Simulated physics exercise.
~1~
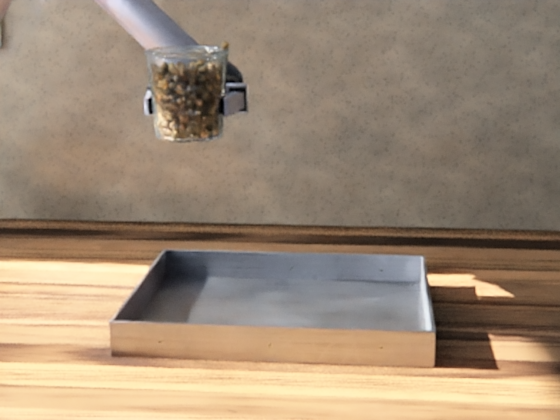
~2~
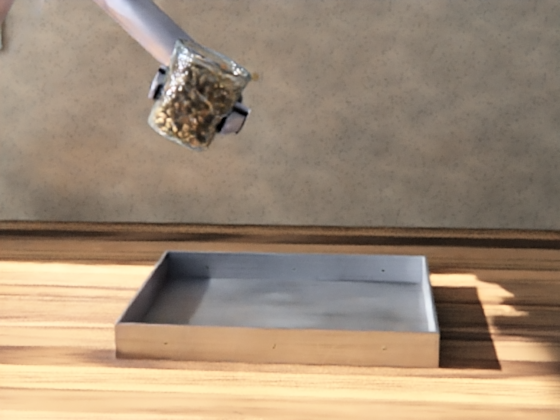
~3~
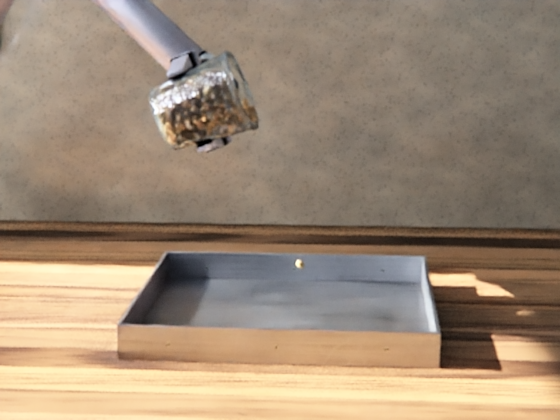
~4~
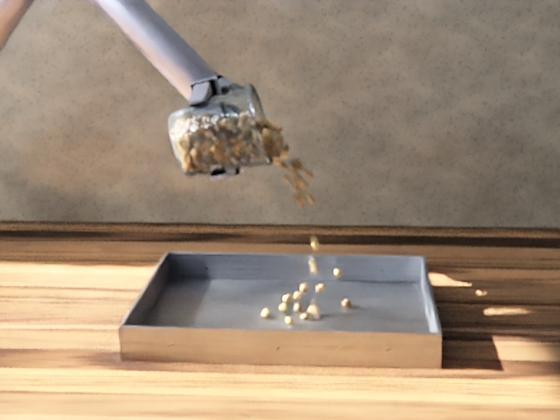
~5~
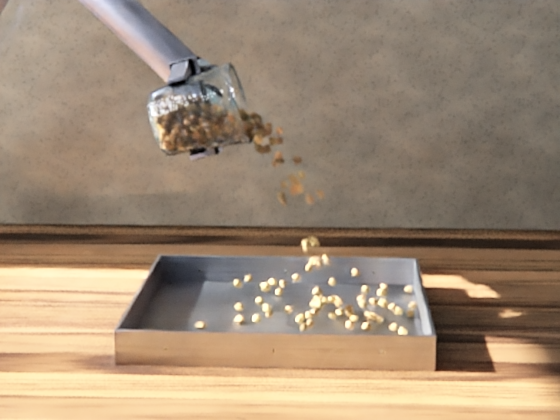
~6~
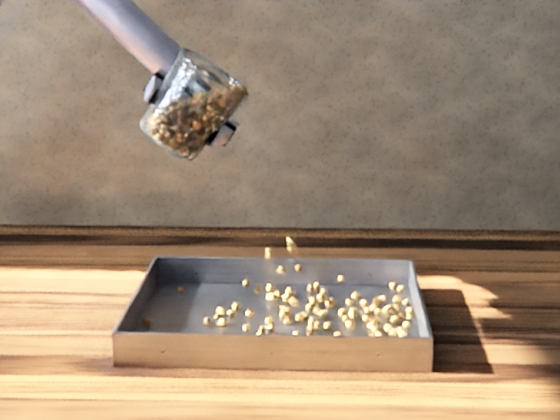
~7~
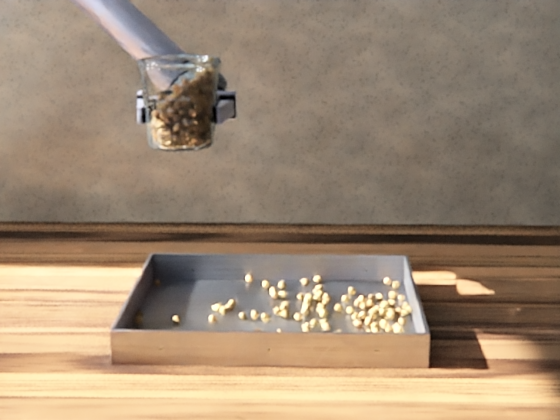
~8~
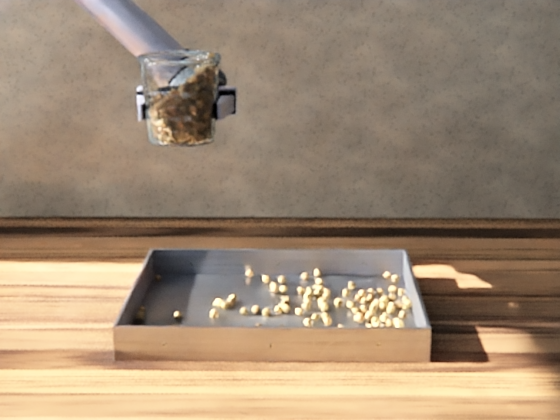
A robotic arm holds a clear cup of dried chickpeas upright above a shallow grey tray on a wooden table. The arm tips the cup over toward the right until it lies on its side, and a first chickpea drops to the tray. A stream then spills from the mouth, and the pale pieces scatter across the tray, gathering mostly toward the right. The arm swings the cup back up, and the flow thins and stops. At the end the cup is upright and still, with most of the chickpeas inside and a loose scattering in the tray.
